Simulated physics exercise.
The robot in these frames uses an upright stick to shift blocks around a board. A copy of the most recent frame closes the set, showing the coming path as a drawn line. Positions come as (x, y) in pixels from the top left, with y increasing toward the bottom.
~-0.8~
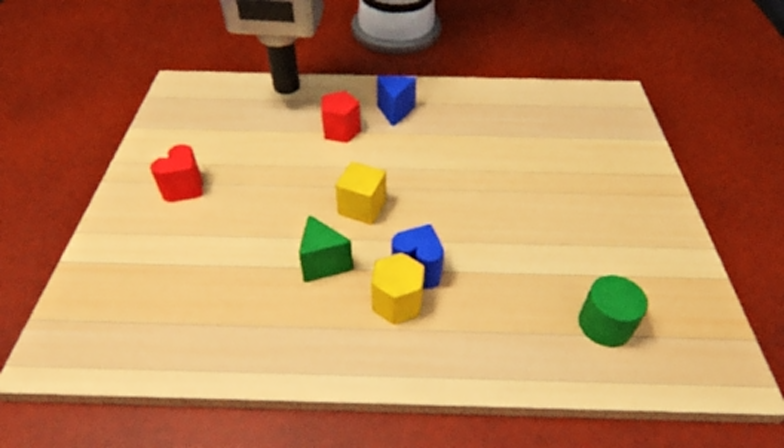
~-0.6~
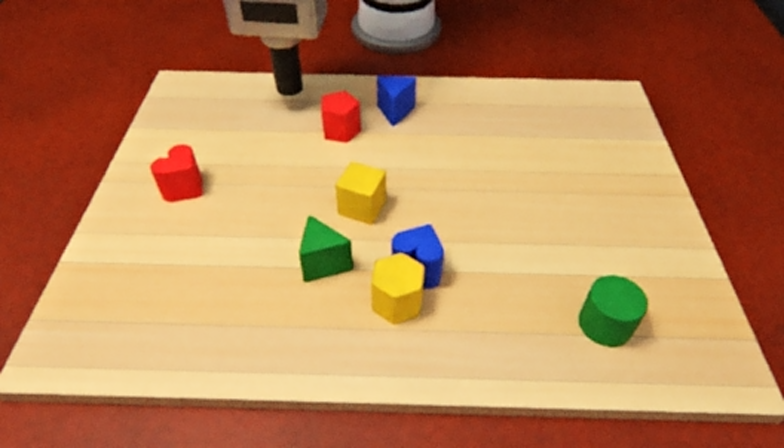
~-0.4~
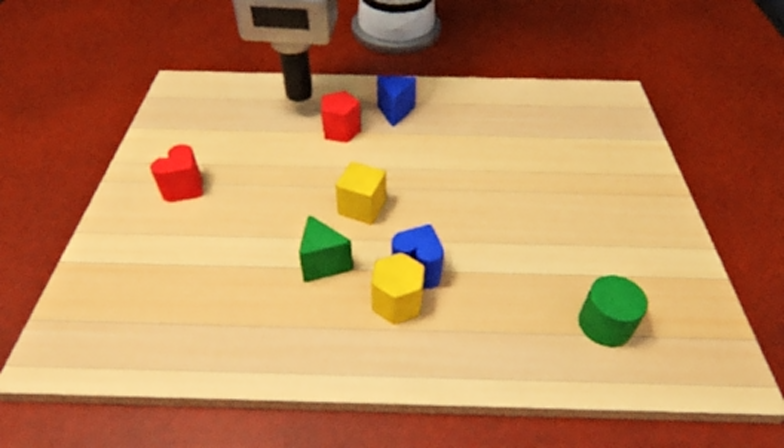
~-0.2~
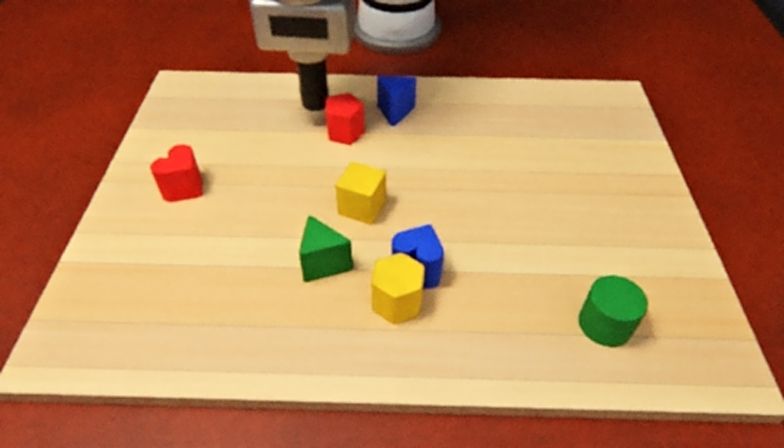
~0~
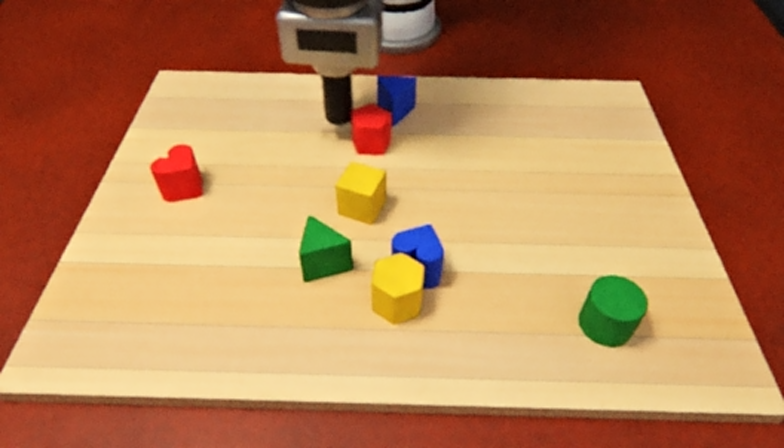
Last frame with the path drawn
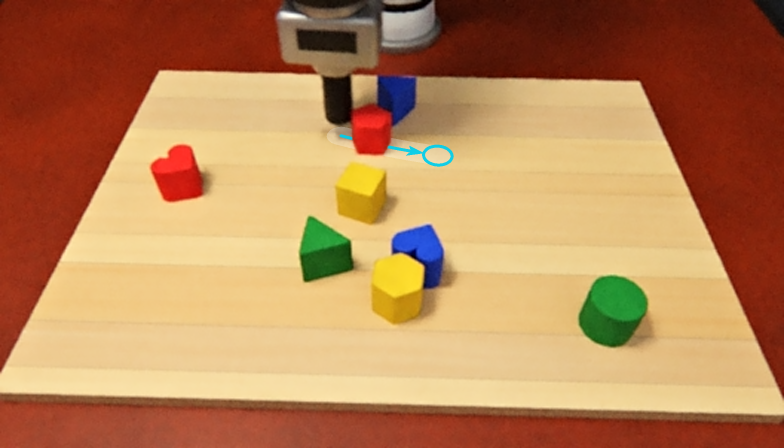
Robot stick moving right along the top of a wooden board, pushing a red pentagonal block right and slightly down.
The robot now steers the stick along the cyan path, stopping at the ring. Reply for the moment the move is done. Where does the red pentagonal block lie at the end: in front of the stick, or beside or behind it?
I think it holds its spot in front.
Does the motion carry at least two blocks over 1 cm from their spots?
My answer is no.
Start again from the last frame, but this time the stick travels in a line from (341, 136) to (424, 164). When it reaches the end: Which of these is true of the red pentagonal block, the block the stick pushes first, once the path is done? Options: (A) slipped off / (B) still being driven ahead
B.
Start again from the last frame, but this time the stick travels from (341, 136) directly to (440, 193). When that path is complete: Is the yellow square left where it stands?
That would be a yes.
The line goes from (341, 136) over (372, 143) and (404, 150) to (438, 155).
On the path given first. One third of the way, stick at (371, 125); red pentagonal block at (404, 123).
Two thirds of the way, stick at (405, 132); red pentagonal block at (438, 132).
At the end, stick at (439, 137); red pentagonal block at (468, 143), turned 35° clockwise; blue triangular piece unmoved.
